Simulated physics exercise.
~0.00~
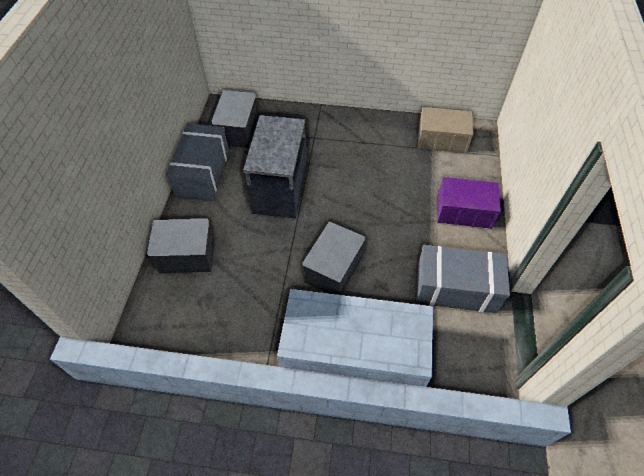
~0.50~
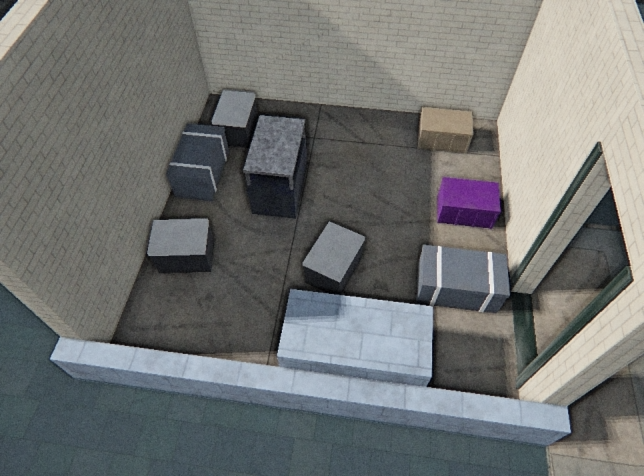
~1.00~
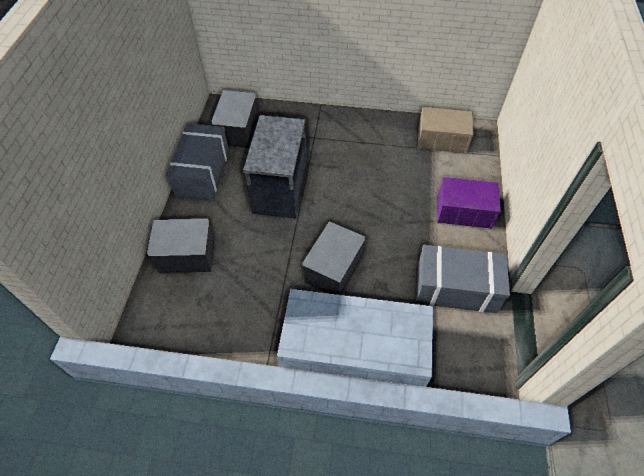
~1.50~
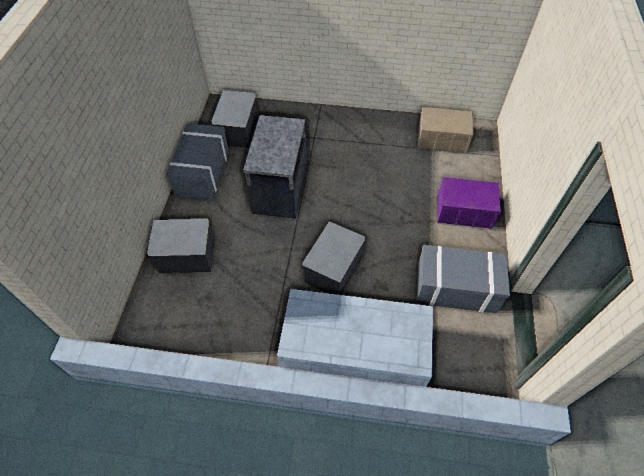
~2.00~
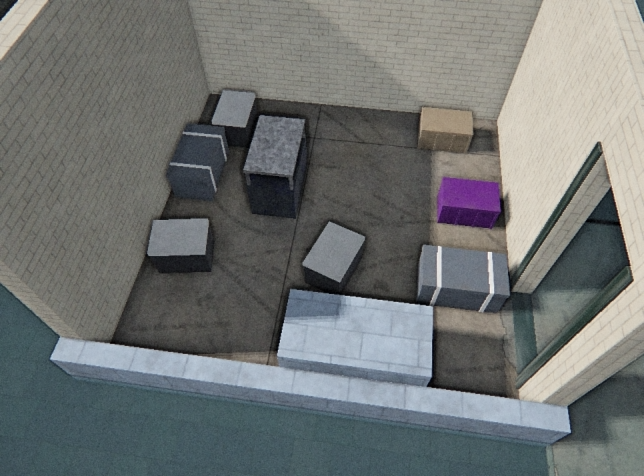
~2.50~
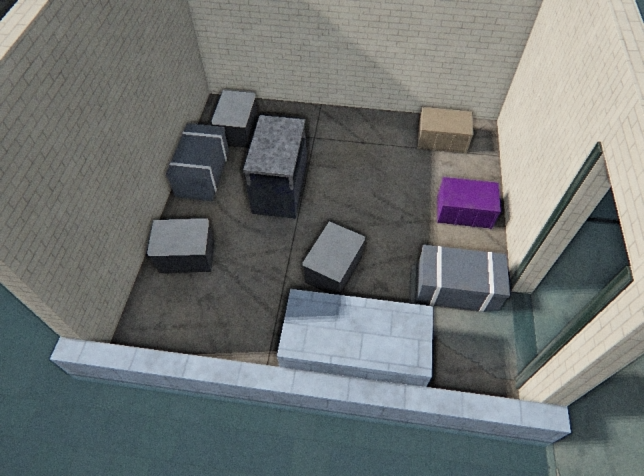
Dark water spreads outside the walled room and creeps in slightly, while the boxes stay still.
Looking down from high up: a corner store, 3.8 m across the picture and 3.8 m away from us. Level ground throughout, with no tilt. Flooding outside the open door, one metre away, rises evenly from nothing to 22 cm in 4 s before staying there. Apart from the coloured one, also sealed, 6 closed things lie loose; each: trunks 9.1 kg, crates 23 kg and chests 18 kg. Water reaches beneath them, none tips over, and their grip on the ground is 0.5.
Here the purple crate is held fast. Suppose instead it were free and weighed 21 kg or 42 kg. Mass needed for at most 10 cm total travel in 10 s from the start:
Lower.
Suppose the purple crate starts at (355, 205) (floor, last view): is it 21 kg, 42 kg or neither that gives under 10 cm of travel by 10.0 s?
Only the larger holds.
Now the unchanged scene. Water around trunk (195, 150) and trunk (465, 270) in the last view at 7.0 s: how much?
Around 2 cm and 3 cm.
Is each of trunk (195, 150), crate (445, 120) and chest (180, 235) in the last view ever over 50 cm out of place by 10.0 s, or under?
Well, that's below half a metre, below half a metre, and below half a metre.
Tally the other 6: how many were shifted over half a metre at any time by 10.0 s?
Count: 2.
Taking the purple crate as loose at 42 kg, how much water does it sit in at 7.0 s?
Close to 2 cm deep.
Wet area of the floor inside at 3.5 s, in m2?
2.5 m2.
After 3.5 s the purple crate would be 0 cm from its start with 21 kg and 0 cm from its start with 42 kg; 0 cm of water round it then.
After 4.5 s the purple crate would be 0 cm from its start with 21 kg and 0 cm from its start with 42 kg; 2 cm of water round it then.
After 7.0 s the purple crate would be 0 cm from its start with 21 kg and 0 cm from its start with 42 kg; 2 cm of water round it then.
After 10.0 s the purple crate would be 0 cm from its start with 21 kg and 0 cm from its start with 42 kg; 5 cm of water round it then.
